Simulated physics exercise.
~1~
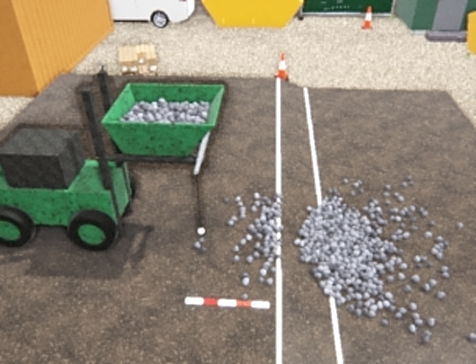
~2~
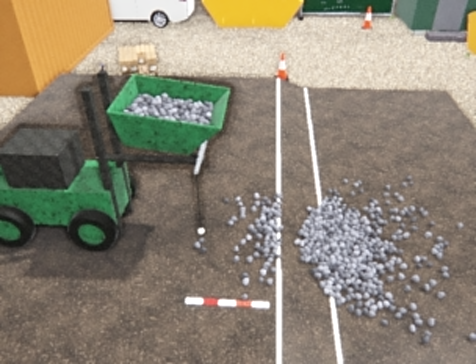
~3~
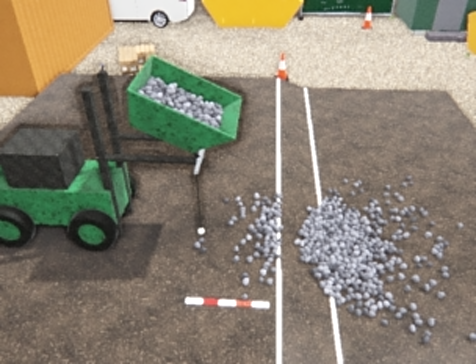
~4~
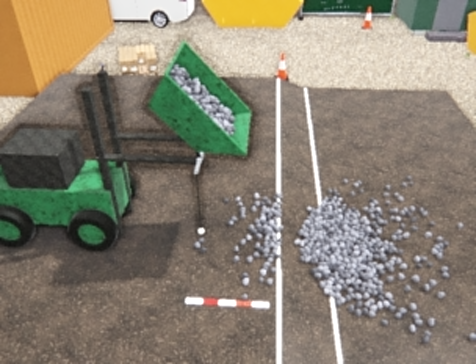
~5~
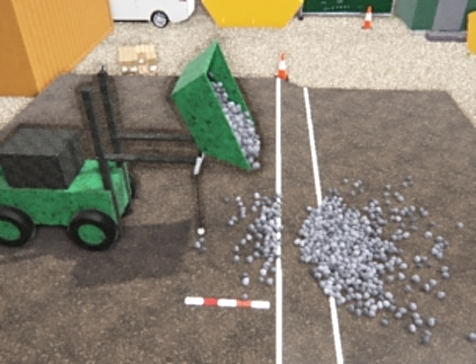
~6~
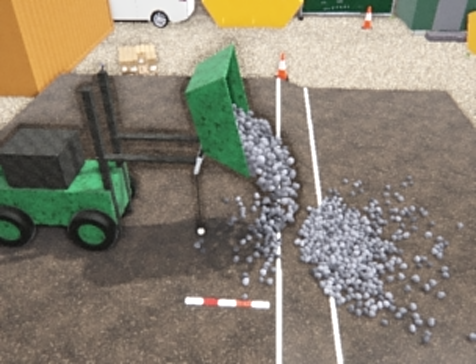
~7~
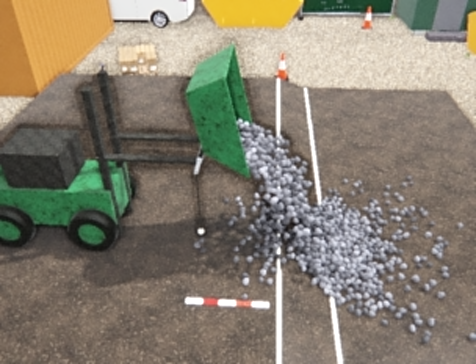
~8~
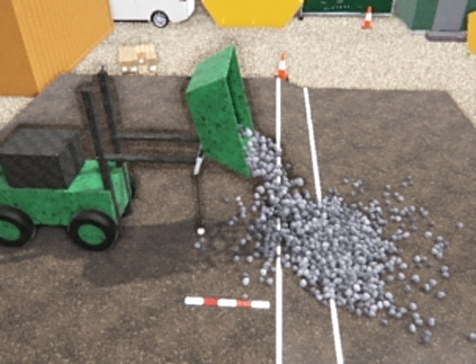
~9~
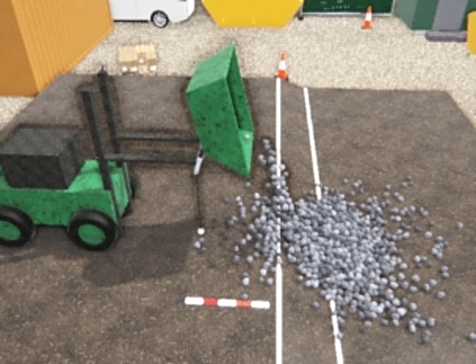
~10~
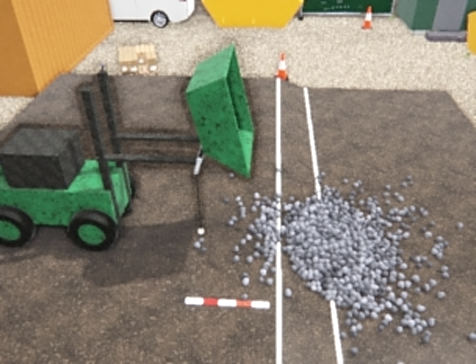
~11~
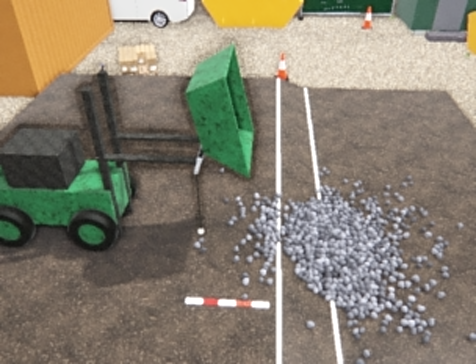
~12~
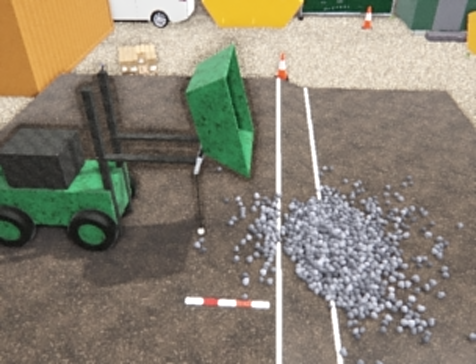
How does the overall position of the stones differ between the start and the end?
At the start, some stones are in the raised green skip while others lie on the ground to its right. By the end, all of them lie on the ground in one broad heap across the white lines, so as a whole they sit farther right and lower in view.
